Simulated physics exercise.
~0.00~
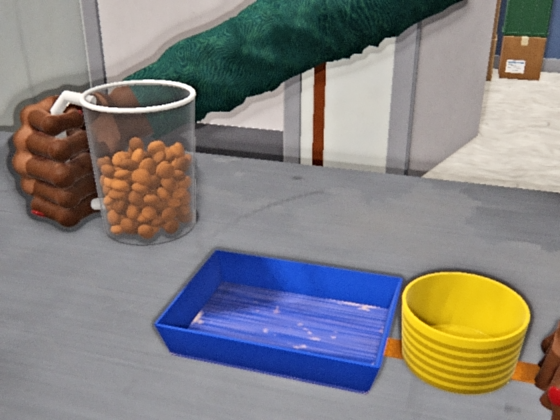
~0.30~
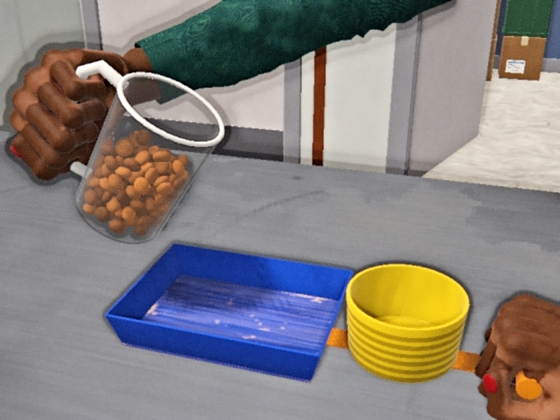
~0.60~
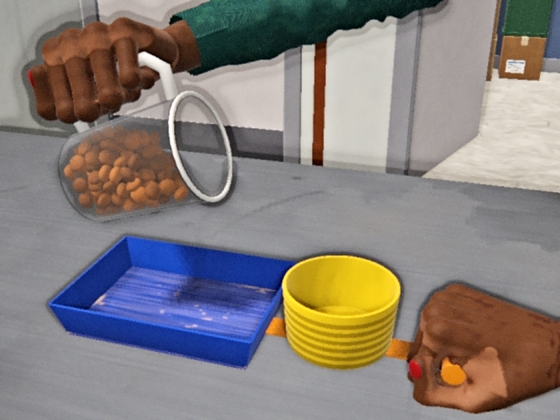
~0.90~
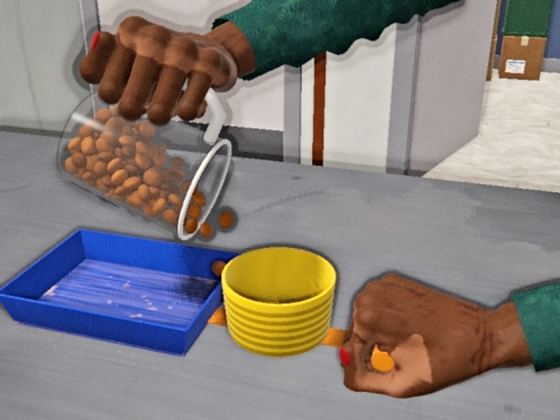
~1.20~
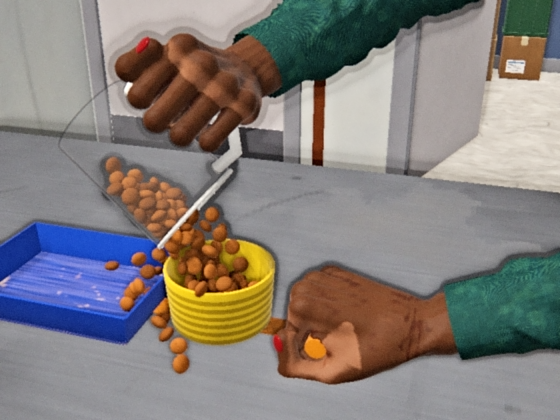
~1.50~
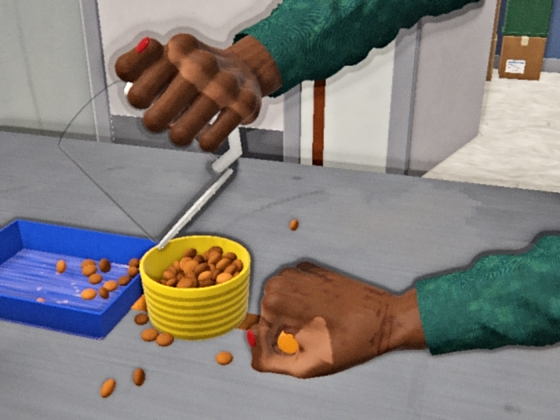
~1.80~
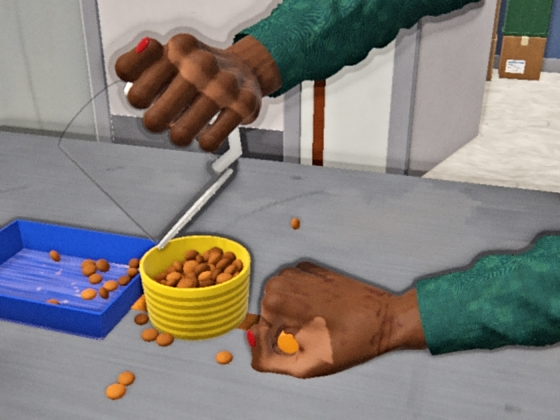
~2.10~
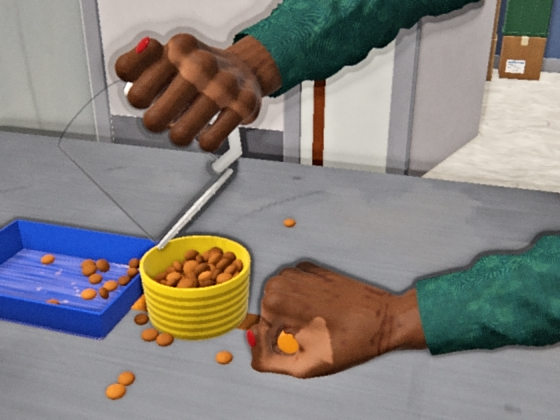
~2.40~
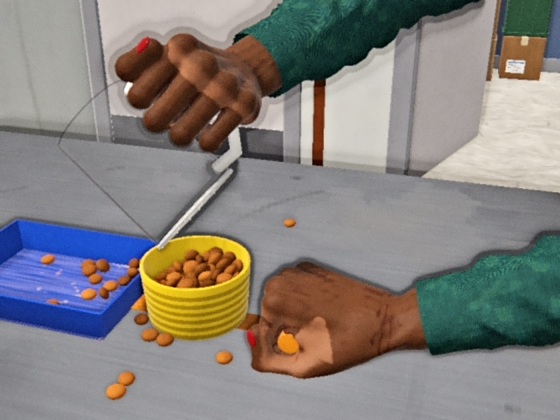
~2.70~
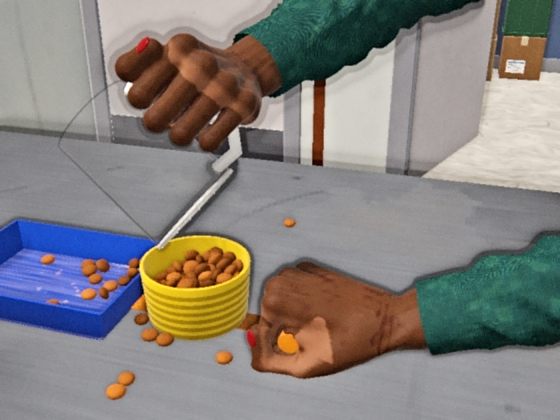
A dark-skinned hand in a green sleeve holds a clear, white-rimmed cup of brown kibble at the upper left of a grey tabletop, seen from slightly above. Below it, a blue tin and a yellow dish, joined by an orange strip, are drawn leftward by another fist at the right. As they slide, the cup tips rightward onto its side, and pieces start spilling over its rim. It tilts further, pouring mostly into the yellow dish, while some bits land in the tin and on the table. Everything stops, with the dish heaped and the emptied cup still held upturned.
